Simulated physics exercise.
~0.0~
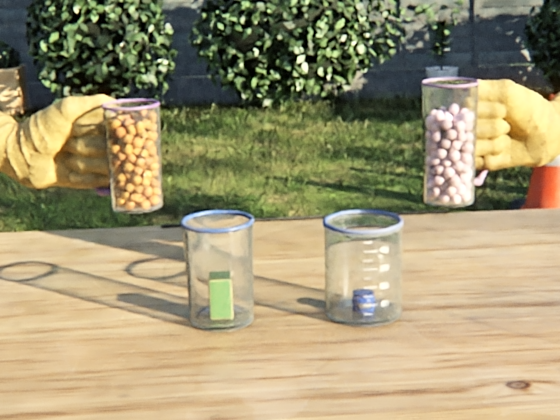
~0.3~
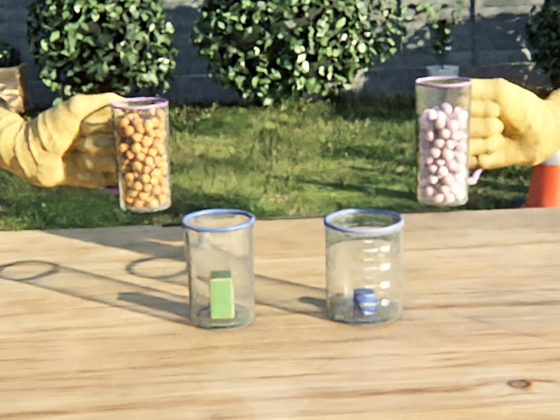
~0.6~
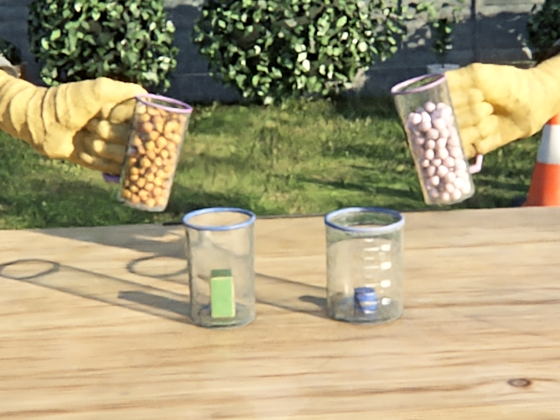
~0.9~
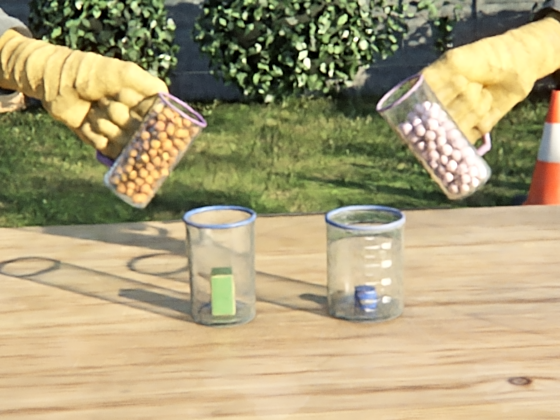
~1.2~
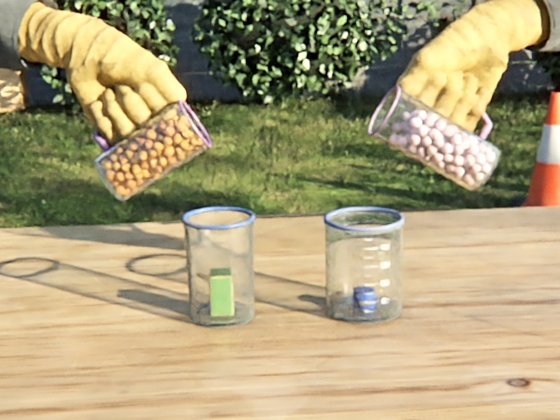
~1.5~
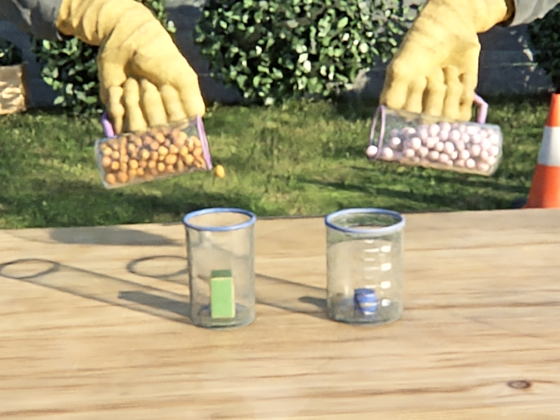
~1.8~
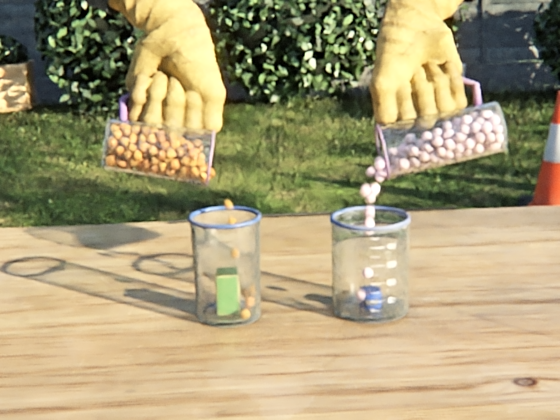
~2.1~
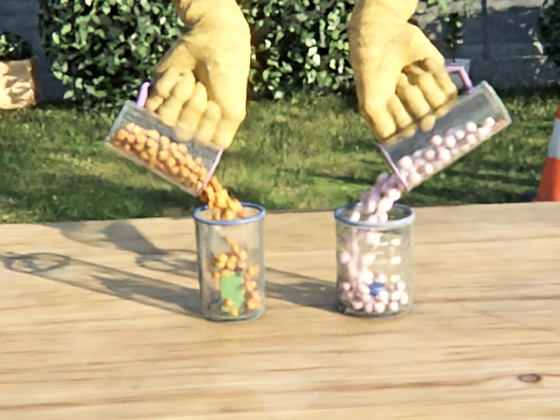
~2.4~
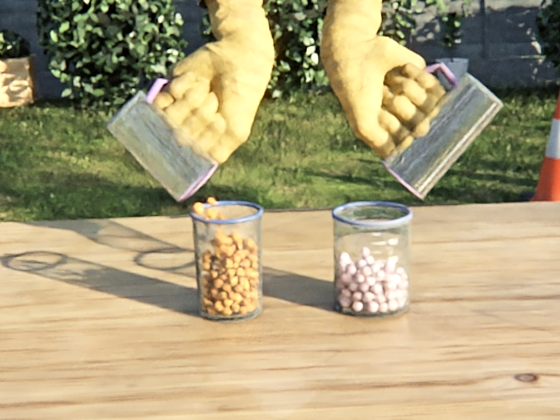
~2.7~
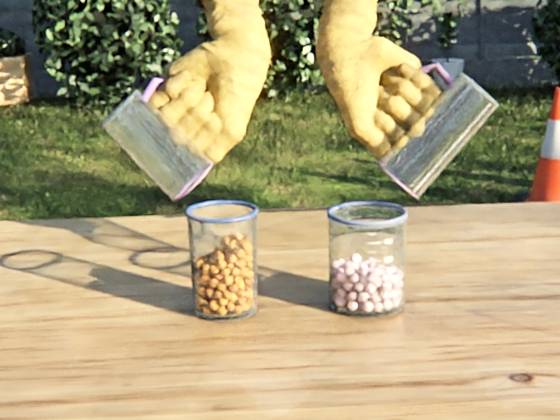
Yellow-gloved hands tip orange and pink balls into two glass containers, burying the blocks inside.
